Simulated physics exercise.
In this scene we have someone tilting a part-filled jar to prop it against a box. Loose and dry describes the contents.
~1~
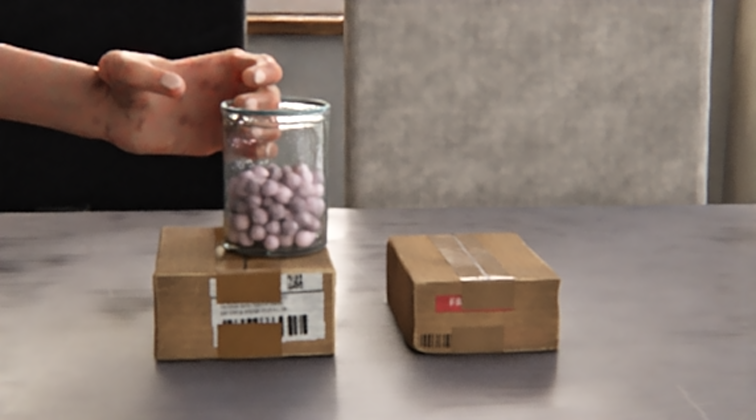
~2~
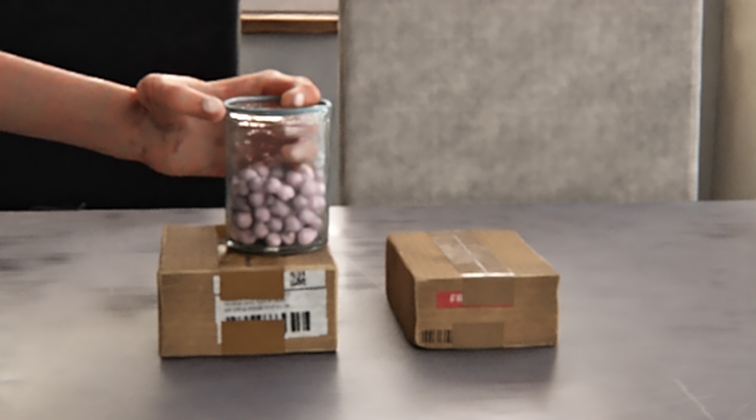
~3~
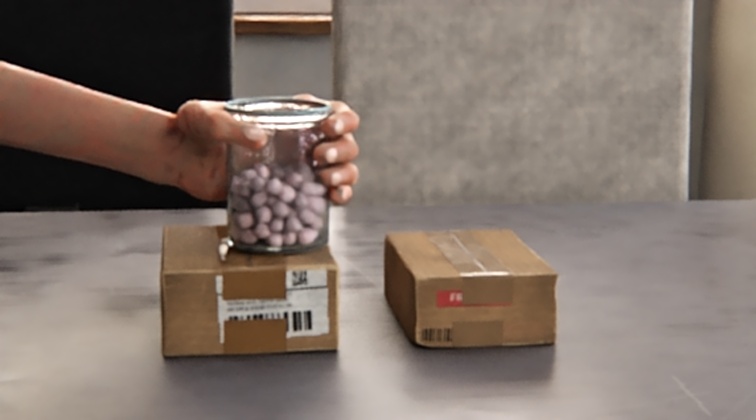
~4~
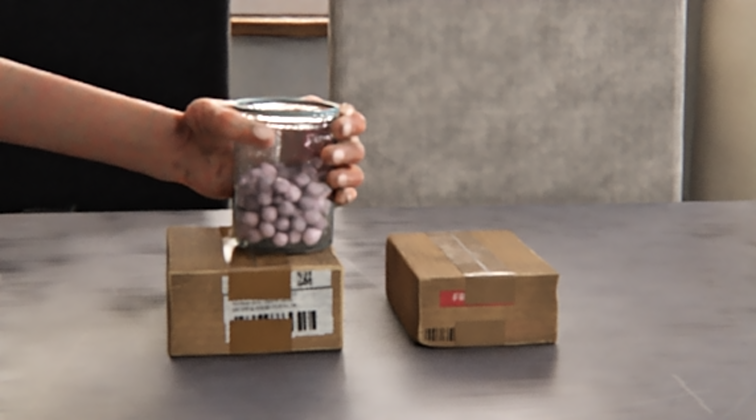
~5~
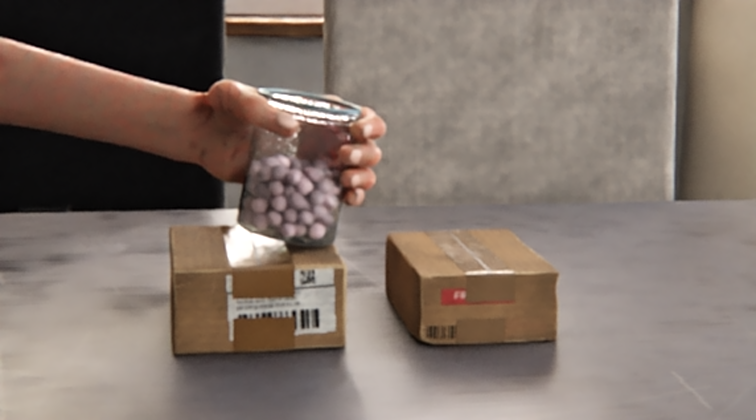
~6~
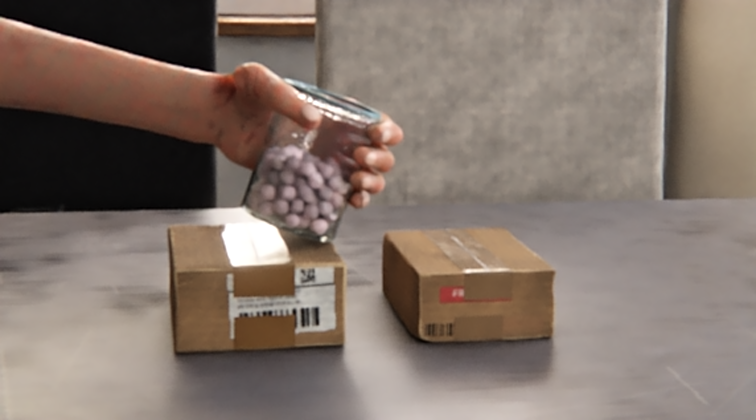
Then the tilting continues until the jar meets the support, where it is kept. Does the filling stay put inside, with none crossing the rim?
No: Some falls out.
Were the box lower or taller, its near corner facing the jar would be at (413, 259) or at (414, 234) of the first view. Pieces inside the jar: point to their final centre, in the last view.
(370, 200), then (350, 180).
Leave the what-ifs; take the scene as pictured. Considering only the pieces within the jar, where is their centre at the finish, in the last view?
The centre lands near (413, 229).
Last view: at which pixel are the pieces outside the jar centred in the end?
I'd mark it at about (511, 241) once everything is at rest.
Then, 0.44 s later than the last frame, the jar leans 41°; everything is still inside.
Then, 1.01 s later than the last frame, the jar leans 68°; everything is still inside.
Then, 1.61 s later than the last frame, the jar leans 96°; a small part of the sugar pearls out of it.
When it is over, the jar rests on the box at 100°; roughly half of the sugar pearls out of it.
